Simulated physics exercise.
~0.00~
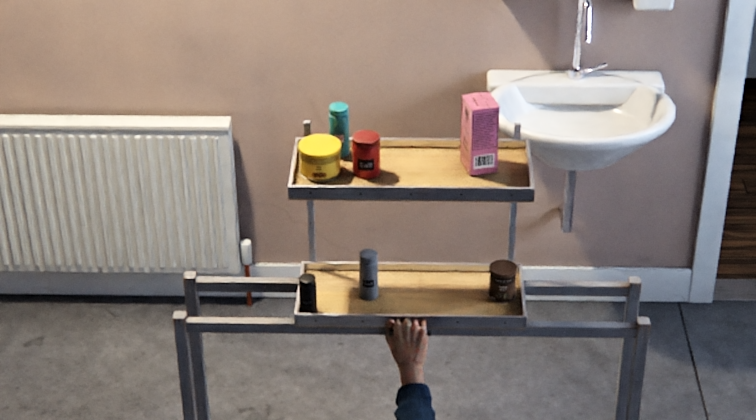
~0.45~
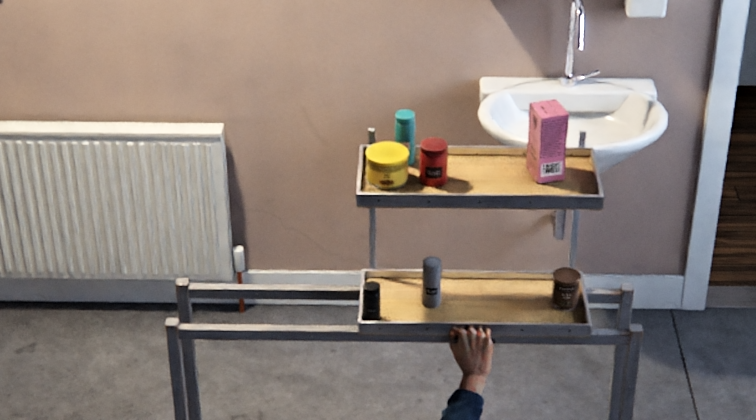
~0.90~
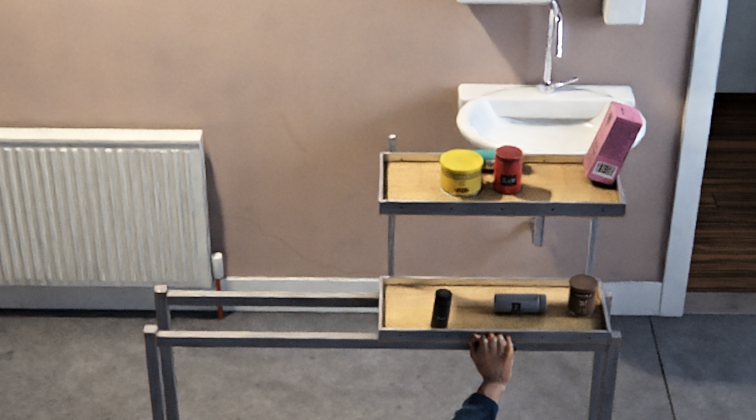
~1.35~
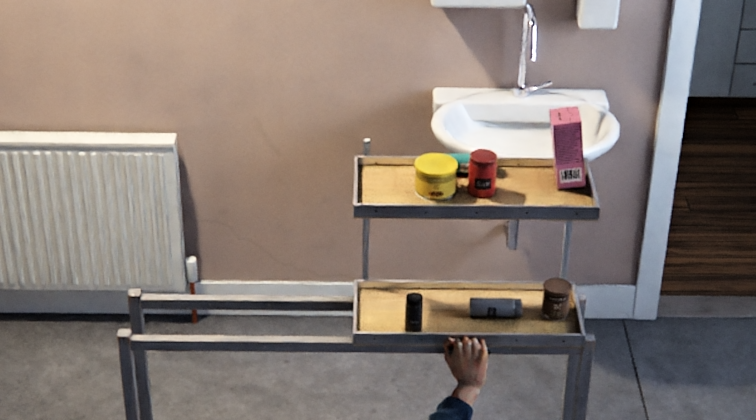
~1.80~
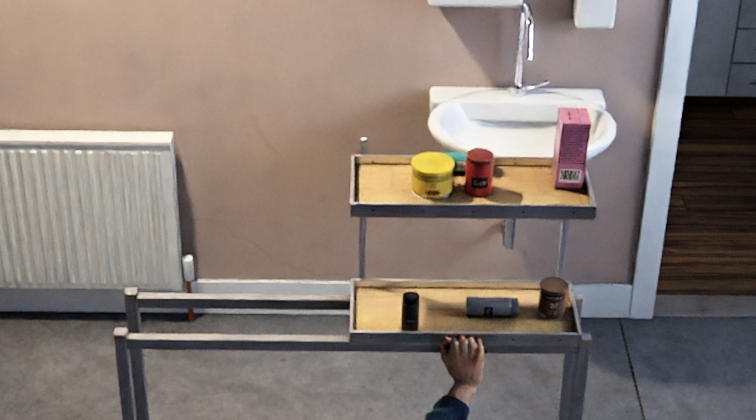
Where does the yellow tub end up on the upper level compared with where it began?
It ends up farther to the right on the upper level, shifted away from the left end where it began.
A hand reaches in from below and holds the front of a two-level sliding tray, seen from the front and slightly above, in a room with a white radiator and a sink. A yellow tub, turquoise shaker, red jar and pink carton stand on the upper level, with a black shaker, grey shaker and brown tin below. The tray slides right along its frame to the end. The turquoise and grey shakers topple, while the tub, jar and black shaker shift right and the carton tips. Finally the carton stands upright again, both fallen shakers lie on their sides, and the tin keeps its place.
